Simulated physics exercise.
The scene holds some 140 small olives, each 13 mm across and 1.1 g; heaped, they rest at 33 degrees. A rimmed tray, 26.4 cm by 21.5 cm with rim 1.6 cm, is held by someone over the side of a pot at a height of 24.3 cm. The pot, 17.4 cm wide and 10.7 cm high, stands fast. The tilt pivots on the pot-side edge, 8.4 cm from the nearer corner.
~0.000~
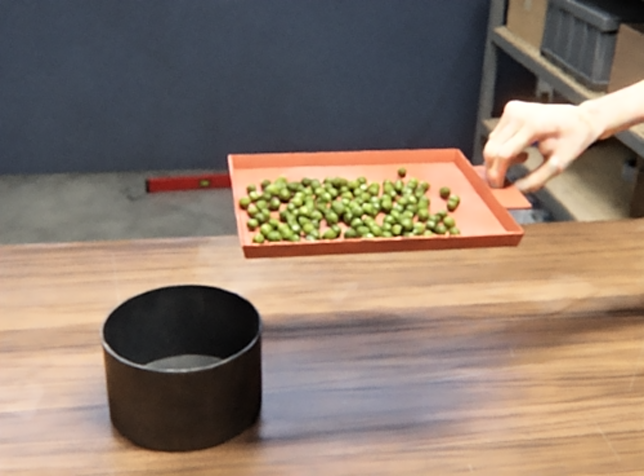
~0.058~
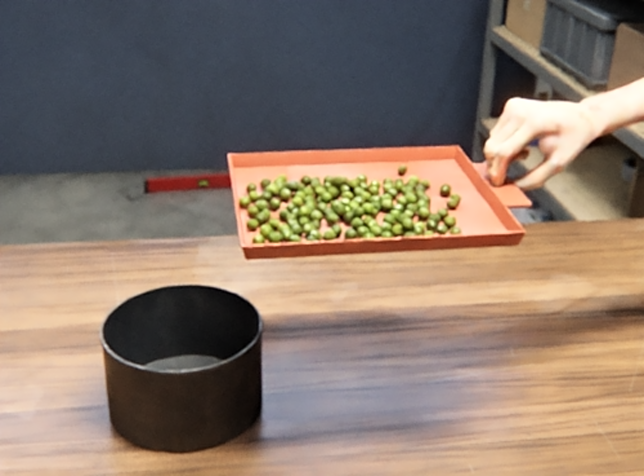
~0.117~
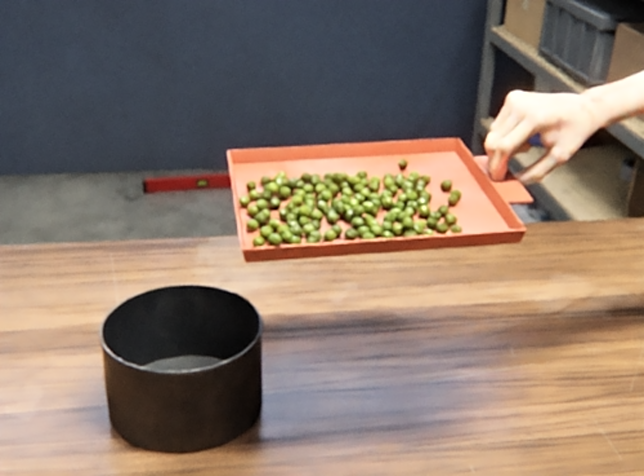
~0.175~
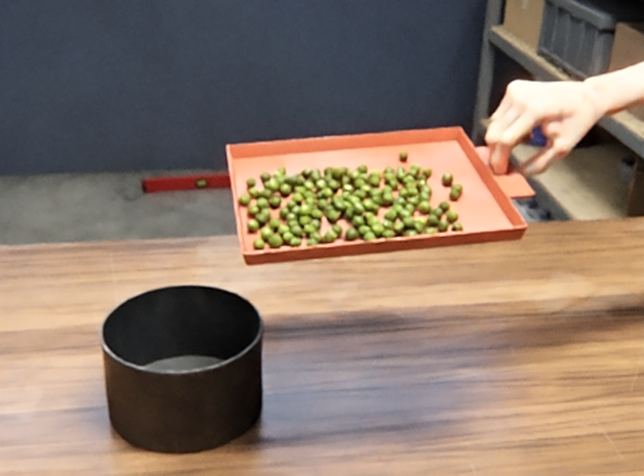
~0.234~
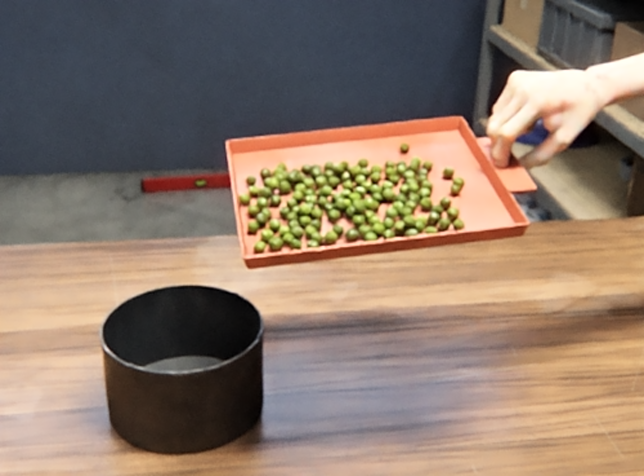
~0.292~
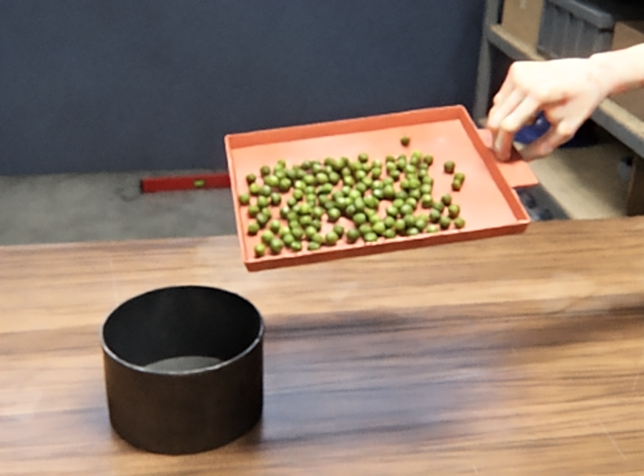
A scatter of small green olives lies on a shallow orange-red rimmed tray, held by a hand reaching in from the right. Seen from slightly above, a wooden table holds an open black pot at left, with a dark blue wall and shelving behind. The hand gradually raises the tray's far right side, tilting it slightly, while the pot and camera stay still.
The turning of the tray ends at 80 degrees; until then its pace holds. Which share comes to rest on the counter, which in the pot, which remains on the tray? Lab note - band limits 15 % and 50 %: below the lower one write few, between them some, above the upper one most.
Counter = few; pot = few; tray = most.
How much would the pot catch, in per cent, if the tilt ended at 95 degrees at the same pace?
Estimate: Roughly 0 percent.
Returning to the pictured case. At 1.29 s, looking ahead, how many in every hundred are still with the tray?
Estimate: Near 100 in a hundred.
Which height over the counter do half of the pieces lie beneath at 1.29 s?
The halfway line is at about 28 cm.
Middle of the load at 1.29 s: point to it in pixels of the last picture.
Load centre: About (325, 208) px.
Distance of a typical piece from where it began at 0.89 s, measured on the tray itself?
About 3 cm.
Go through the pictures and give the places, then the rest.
The first frame shows tray tilt 0 degrees, front corners at (246, 243) and (519, 231); middle of the pieces at (353, 208); pot at (182, 324).
The second frame shows tray tilt 1 degrees, front corners at (246, 244) and (520, 230); middle of the pieces at (353, 207).
The third frame shows tray tilt 3 degrees, front corners at (246, 247) and (521, 228), lowest corner left front; middle of the pieces at (354, 205).
The fourth frame shows tray tilt 6 degrees, front corners at (246, 251) and (522, 225), lowest corner left front; middle of the pieces at (354, 202).
The fifth frame shows tray tilt 9 degrees, front corners at (247, 255) and (524, 222), lowest corner left front; middle of the pieces at (355, 199).
The sixth frame shows tray tilt 12 degrees, front corners at (248, 259) and (525, 219), lowest corner left front; middle of the pieces at (355, 197); pot at (183, 325). The tray's pace is about 55 degrees a second.
After 0.89 s, tilt 44 degrees; the tray holds 100 %, the pot 0 %.
After 1.29 s, tilt 65 degrees; the tray holds 100 %, the pot 0 %.
After 1.78 s, tilt 80 degrees; the tray holds 100 %, the pot 0 %.
By 2.1 s all is still; counter 0 %, pot 0 %, tray 100 %.
